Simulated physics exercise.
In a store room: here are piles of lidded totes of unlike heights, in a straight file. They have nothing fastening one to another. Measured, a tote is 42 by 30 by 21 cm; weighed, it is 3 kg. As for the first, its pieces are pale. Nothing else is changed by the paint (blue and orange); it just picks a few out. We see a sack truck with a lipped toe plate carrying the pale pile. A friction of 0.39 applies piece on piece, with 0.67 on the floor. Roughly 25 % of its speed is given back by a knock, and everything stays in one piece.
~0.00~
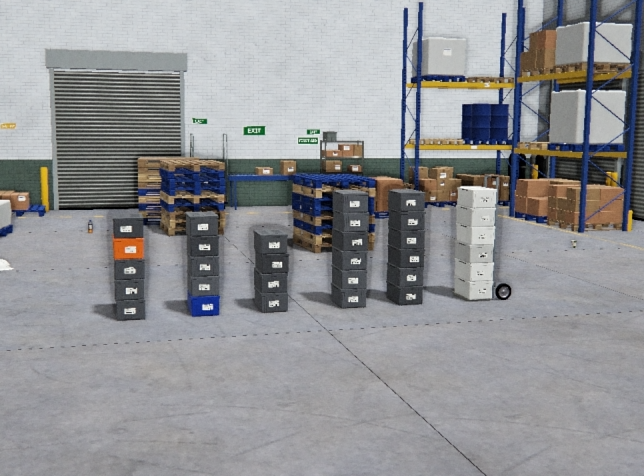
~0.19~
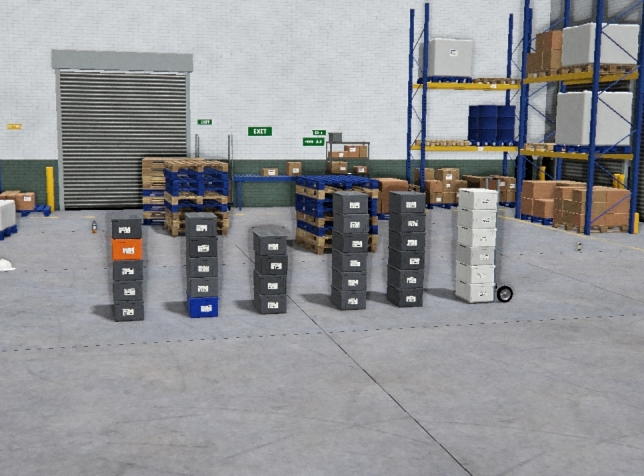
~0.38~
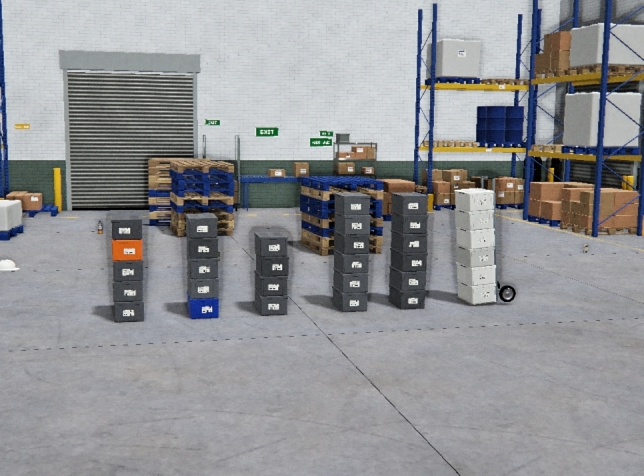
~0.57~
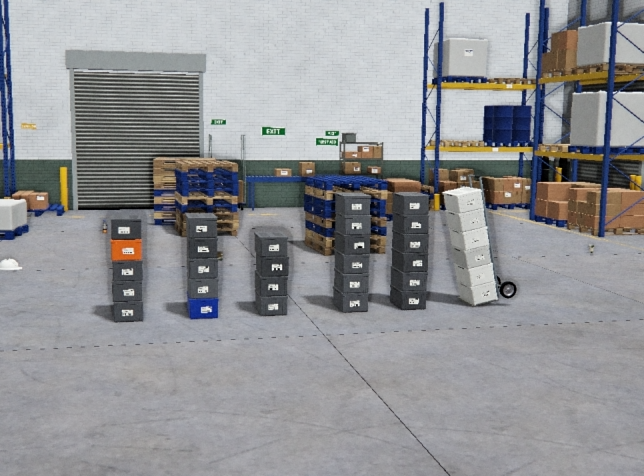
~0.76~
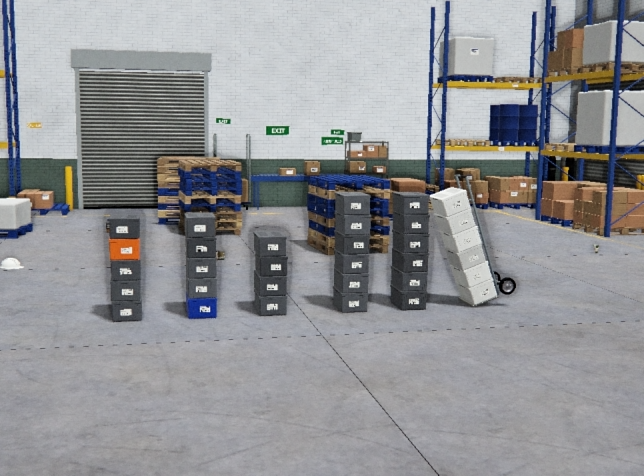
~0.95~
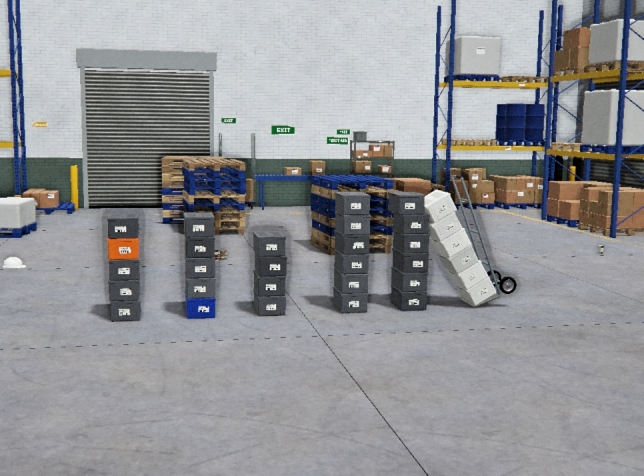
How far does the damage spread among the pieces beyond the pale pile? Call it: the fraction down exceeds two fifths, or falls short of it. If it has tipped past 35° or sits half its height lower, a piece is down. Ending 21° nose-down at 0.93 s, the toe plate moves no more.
It exceeds two fifths.
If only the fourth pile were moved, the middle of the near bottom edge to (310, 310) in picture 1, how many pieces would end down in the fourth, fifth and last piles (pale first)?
Per pile - fourth: 4, fifth: 4, last: 4.
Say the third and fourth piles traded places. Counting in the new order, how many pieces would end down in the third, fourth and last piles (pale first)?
After the swap, the third pile would have 4 down, the fourth 6 and the last 5.
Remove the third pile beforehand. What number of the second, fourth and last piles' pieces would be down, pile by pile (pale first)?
Pile by pile: Second 6, fourth 3, last 0.
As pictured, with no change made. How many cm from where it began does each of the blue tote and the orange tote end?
Distance from start in cm - blue 10, orange 160.
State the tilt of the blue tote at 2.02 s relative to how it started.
Something like 0°, give or take.
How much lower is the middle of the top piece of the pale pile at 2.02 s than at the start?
40 cm lower.
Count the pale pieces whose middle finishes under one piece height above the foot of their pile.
The count is 3.
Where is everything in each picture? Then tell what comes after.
In the first frame (we follow the side turned to the camera; the camera moves round a little), truck frame (496, 202) 0° forward; orange tote (129, 249); blue tote (206, 307); no other piece has moved.
Truck frame (498, 204) 0° forward; orange tote (127, 250), in the second frame.
Truck frame (494, 203) 4° forward, top of the pale pile leaning 4°; orange tote (127, 251); no other piece has moved, in the third frame.
Truck frame (484, 202) 12° forward, top of the pale pile leaning 12°; orange tote (126, 250); no other piece has moved, in the fourth frame.
Truck frame (473, 201) 18° forward, top of the pale pile leaning 20°; orange tote (125, 250); no other piece has moved, in the fifth frame.
Truck frame (469, 201) 21° forward, top of the pale pile leaning 30°; orange tote (123, 250); blue tote (201, 309); one has shifted, in the sixth frame.
Around 2.02 s, 6 of the pale pile down; 2 of the 26 other totes down.
Around 3.18 s, 6 of the pale pile down; 14 of the 26 other totes down; blue tote tipped 28°; orange tote displaced 55 mm.
Finally (5.0 s), 6 of the pale pile down; 24 of the 26 other totes down; orange tote upside down; blue tote tipped 40°. That is 92 per cent. Seen by the last camera, middles, blue tote near (190, 298).
